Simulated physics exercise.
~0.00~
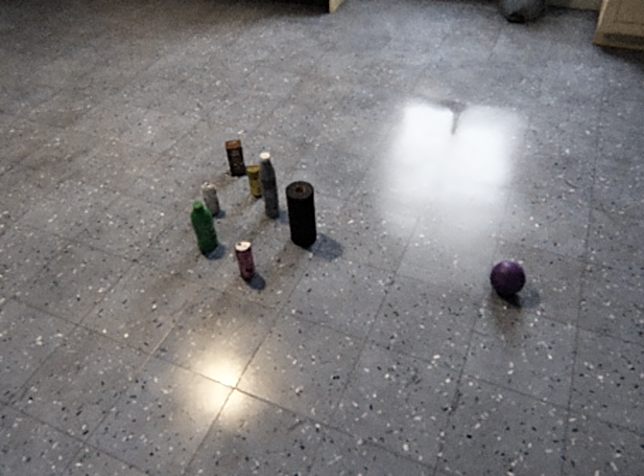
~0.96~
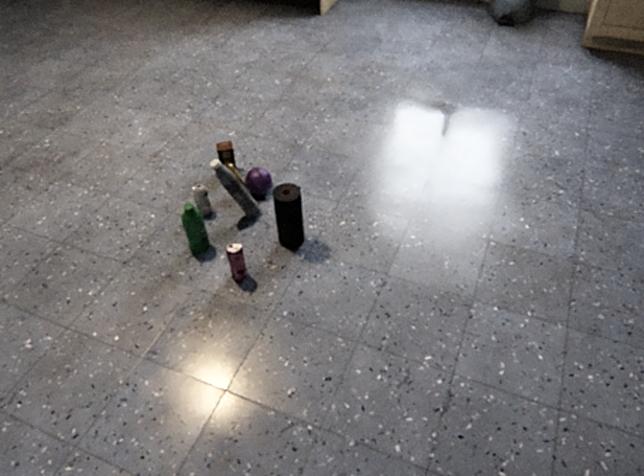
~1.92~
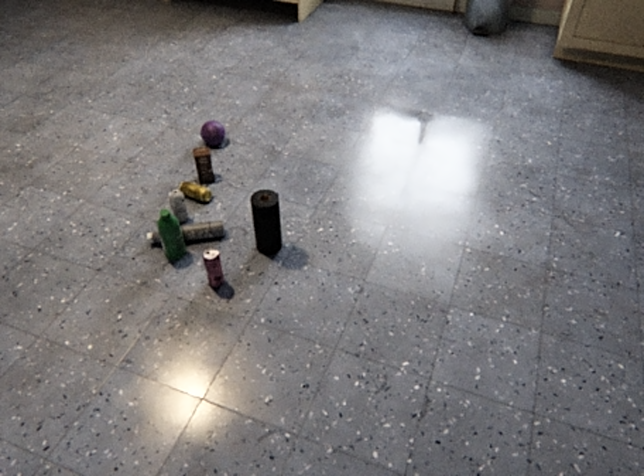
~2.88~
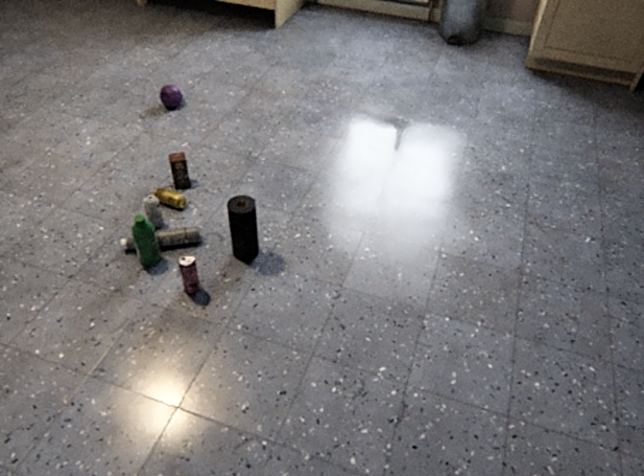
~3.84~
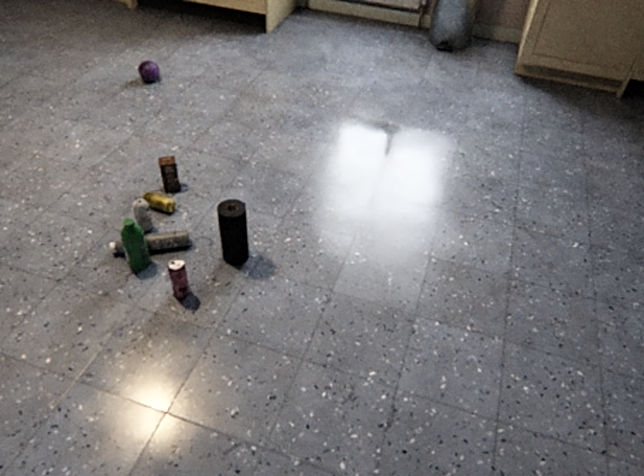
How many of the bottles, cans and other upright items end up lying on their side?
Two of them end up on their side, the grey bottle and the yellow can.
